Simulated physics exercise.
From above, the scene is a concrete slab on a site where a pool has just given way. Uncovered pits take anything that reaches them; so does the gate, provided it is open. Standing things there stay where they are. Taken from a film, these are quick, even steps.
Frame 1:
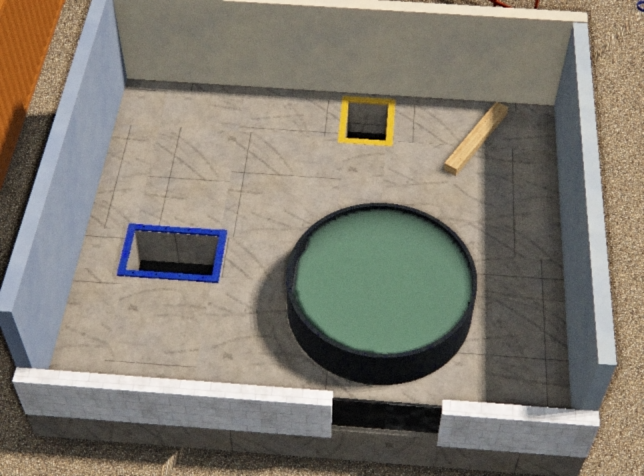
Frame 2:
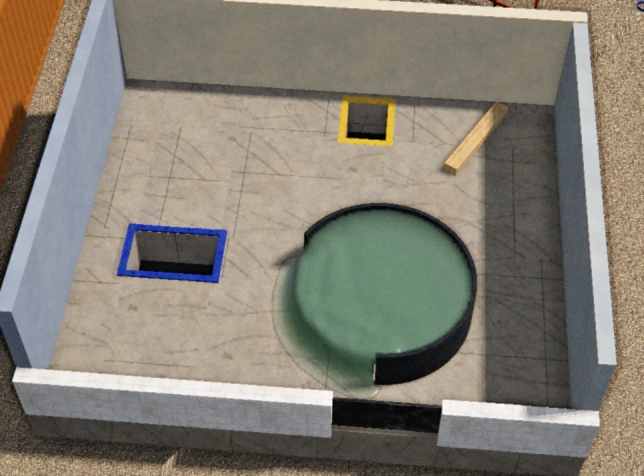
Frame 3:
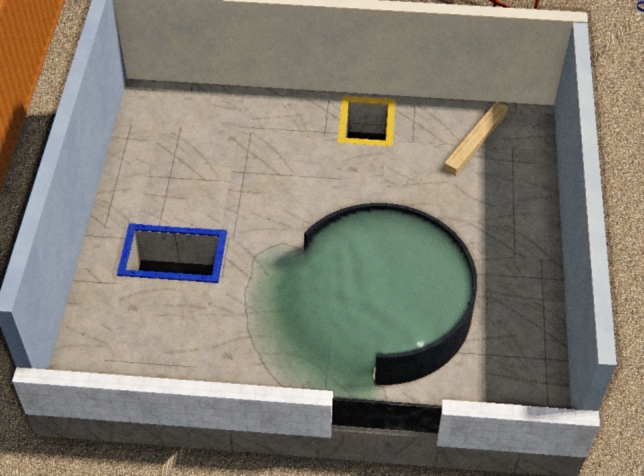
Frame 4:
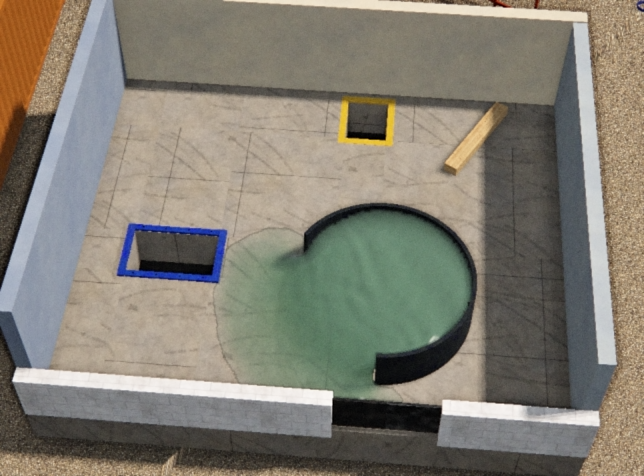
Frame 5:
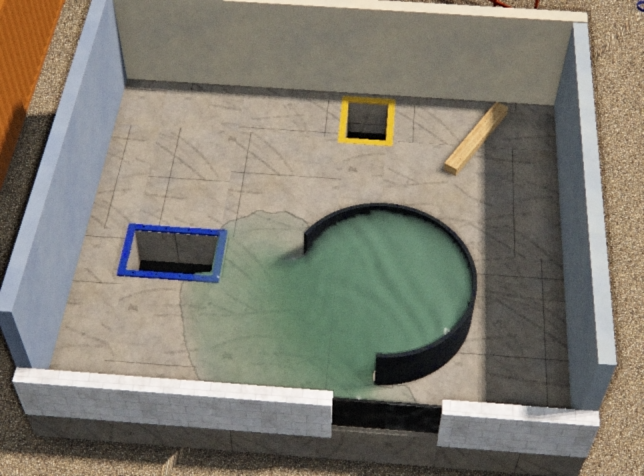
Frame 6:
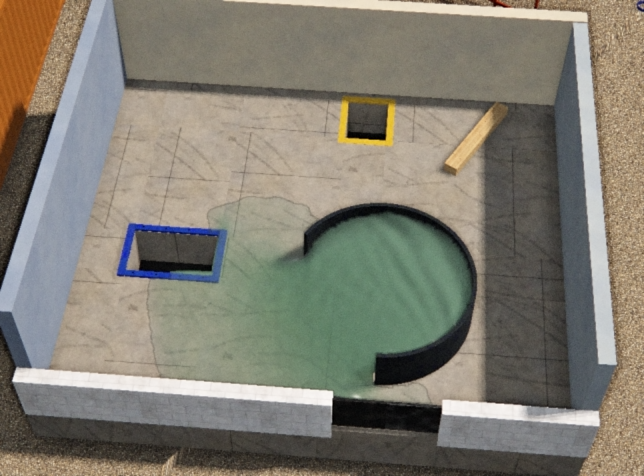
On a walled concrete slab with a blue-edged and a yellow-edged opening, a round dark-rimmed pool holds still green water. The rim's lower left side is suddenly missing, and water pours out through the gap. It spreads leftward in a widening, thinning sheet, reaching the blue-edged opening and the front wall.
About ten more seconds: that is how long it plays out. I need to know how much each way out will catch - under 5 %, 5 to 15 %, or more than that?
Here you go: The gate catches under 5 %; the blue pit catches more than 15 %; the yellow pit catches 5 to 15 %.
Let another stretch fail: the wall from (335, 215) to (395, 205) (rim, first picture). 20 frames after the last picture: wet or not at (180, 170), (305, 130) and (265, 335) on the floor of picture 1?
Point 1: Inundated; point 2: Inundated; point 3: Unwetted.
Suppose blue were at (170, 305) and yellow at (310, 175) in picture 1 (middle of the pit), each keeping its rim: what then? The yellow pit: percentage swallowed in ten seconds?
Roughly 4 per cent ends up in the yellow pit.
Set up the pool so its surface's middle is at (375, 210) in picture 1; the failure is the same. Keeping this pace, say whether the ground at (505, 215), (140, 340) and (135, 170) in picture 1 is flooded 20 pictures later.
Location one: Bone dry; location two: Soaked; location three: Soaked.
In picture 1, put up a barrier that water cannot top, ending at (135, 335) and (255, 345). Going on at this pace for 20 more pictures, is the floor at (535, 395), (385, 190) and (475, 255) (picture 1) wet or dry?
Listed order - wet, dry, dry.
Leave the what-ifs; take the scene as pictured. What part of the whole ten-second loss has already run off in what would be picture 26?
My figure is about 25 in a hundred.
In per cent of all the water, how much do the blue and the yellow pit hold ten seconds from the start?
Shares, in order: 26 % and 10 %.
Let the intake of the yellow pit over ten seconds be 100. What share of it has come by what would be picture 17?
I'd say some 0 per cent.
A moment on, water covers 35 % of the floor; the gate 0 %, the blue pit 3 %, the yellow pit 0 %.
Next, water covers 40 % of the floor; the gate 0 %, the blue pit 5 %, the yellow pit 0 %.
Then, water covers 45 % of the floor; the gate 0 %, the blue pit 10 %, the yellow pit 0 %.
Later, water covers 80 % of the floor; the gate 0 %, the blue pit 23 %, the yellow pit 2 %.
In the end, water covers 95 % of the floor; the gate 0 %, the blue pit 27 %, the yellow pit 9 %.
